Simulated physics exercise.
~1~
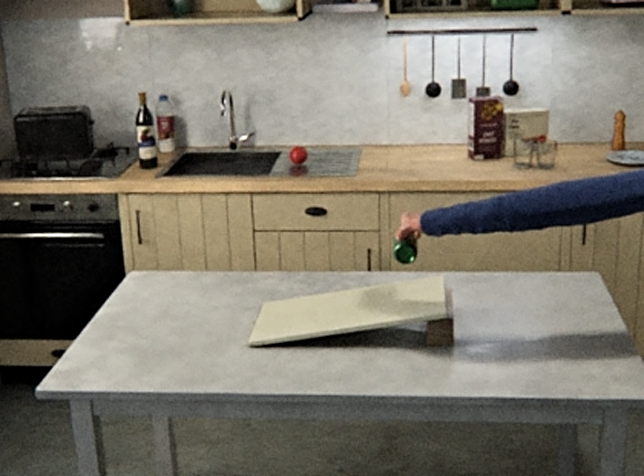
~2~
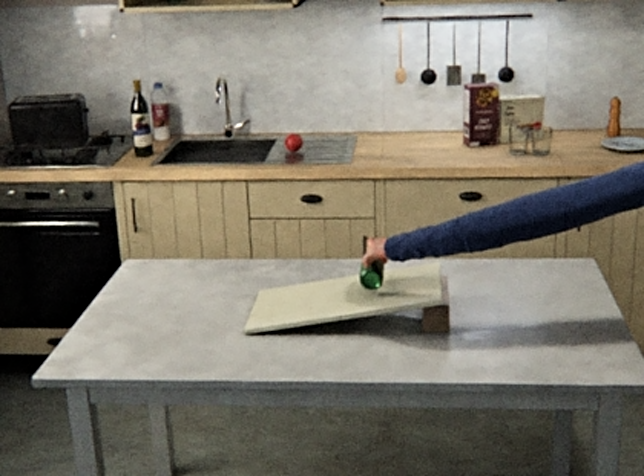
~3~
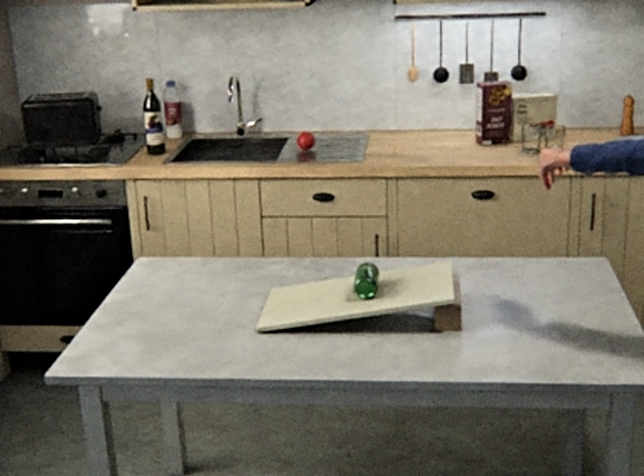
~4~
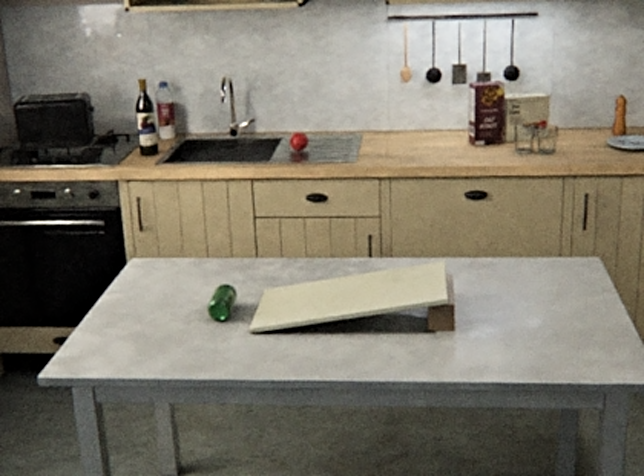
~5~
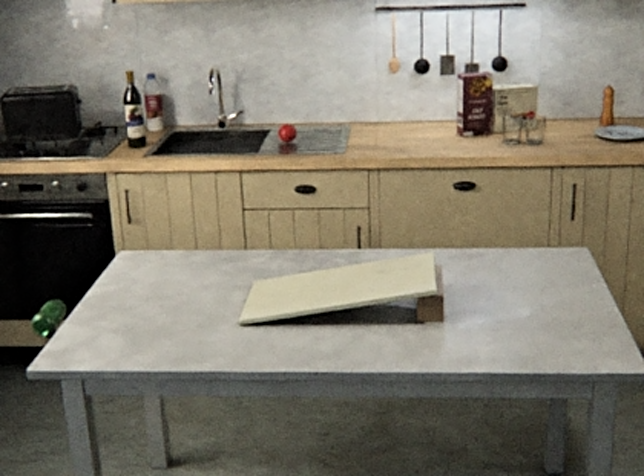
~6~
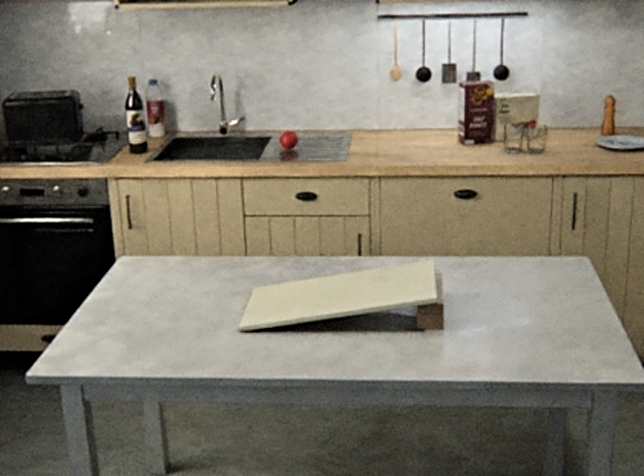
The footage shows a hand placing a green can on its side on a propped-up board on a kitchen table, then letting go and drawing back. The can rolls left down the board, across the tabletop and off its left edge, ending out of view.
